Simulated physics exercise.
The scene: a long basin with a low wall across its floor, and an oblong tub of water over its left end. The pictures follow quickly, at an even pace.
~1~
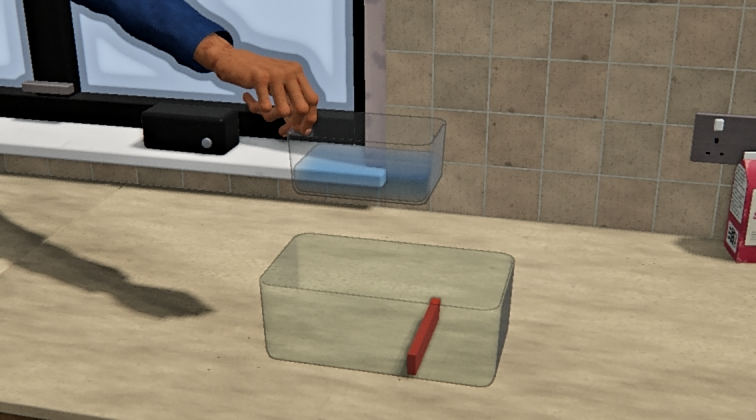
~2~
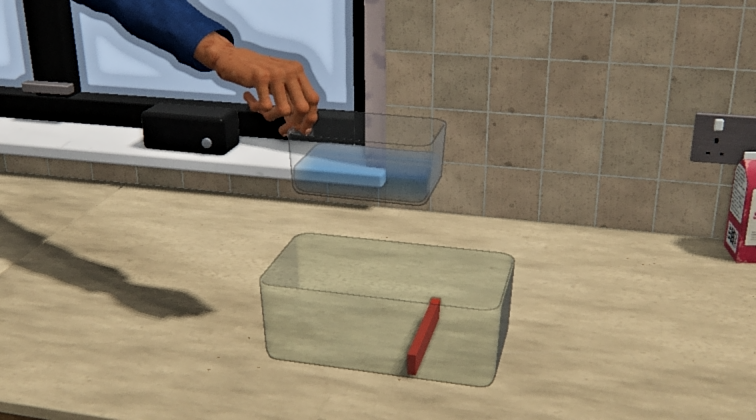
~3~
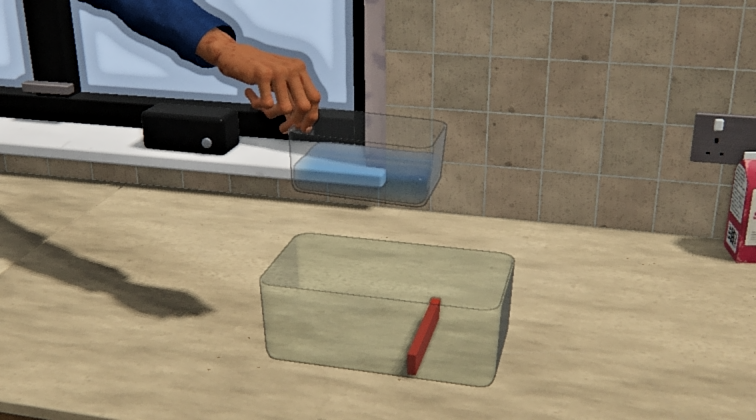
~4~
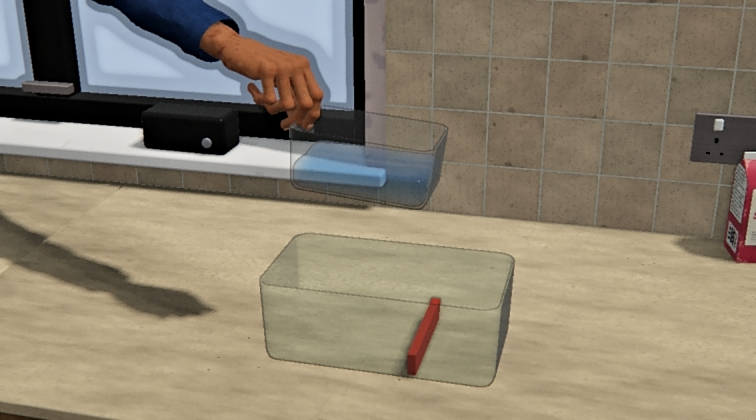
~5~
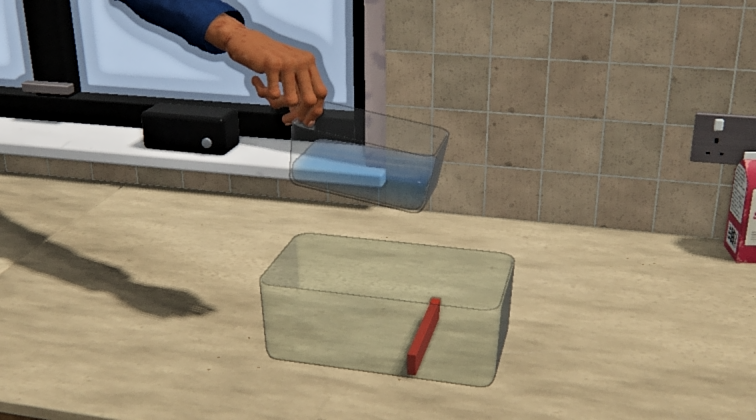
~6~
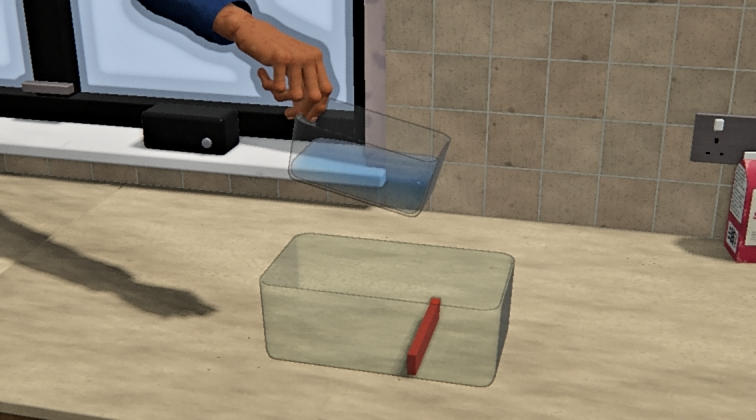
A hand held a clear tub of blue water above the left part of a long, see-through basin with a low red wall inside, then gradually tilted the tub slightly down to the right.
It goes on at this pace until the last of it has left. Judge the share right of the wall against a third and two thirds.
It comes to more than two thirds.
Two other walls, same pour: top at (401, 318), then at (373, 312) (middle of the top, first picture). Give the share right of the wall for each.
Roughly 90 per cent, and 95 per cent.
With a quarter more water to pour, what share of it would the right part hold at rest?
Close to 65 per cent.
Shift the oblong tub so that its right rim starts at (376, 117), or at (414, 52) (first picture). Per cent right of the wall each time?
Roughly 30 per cent, and 70 per cent.
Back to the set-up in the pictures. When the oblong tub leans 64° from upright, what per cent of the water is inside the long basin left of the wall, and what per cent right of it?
Left: 0 %. Right: 5 %.
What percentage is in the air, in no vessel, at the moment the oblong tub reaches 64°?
Near 35 %.
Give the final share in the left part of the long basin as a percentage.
Some 20 per cent.
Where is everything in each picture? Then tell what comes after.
Tilt 0°; pouring edge (439, 134); surface from (305, 153) to (436, 165); the long basin's rim runs from (278, 258) to (507, 283); the wall's top is at (425, 326), in the first frame.
Tilt 1°; pouring edge (439, 134); surface from (305, 153) to (436, 165), in the second frame.
Tilt 2°; pouring edge (440, 137); surface from (305, 153) to (436, 165), in the third frame.
Tilt 5°; pouring edge (441, 140); surface from (305, 151) to (436, 166), in the fourth frame.
Tilt 9°; pouring edge (442, 145); surface from (304, 150) to (436, 167), in the fifth frame.
Tilt 13°; pouring edge (443, 151); surface from (303, 148) to (435, 168), in the sixth frame.
A moment on, the tilt is 64° and 58 per cent is still to pour, 0 is left of the wall and 5 right of it.
Next, the tilt is 91° and 22 per cent is still to pour, 9 is left of the wall and 57 right of it.
Then the tilt is 94° and 5 per cent is still to pour, 14 is left of the wall and 77 right of it.
Later the tilt is 94° and 1 per cent is still to pour, 17 is left of the wall and 80 right of it.
In the end 19 per cent lies left of the wall, 79 right of it and 1 outside.
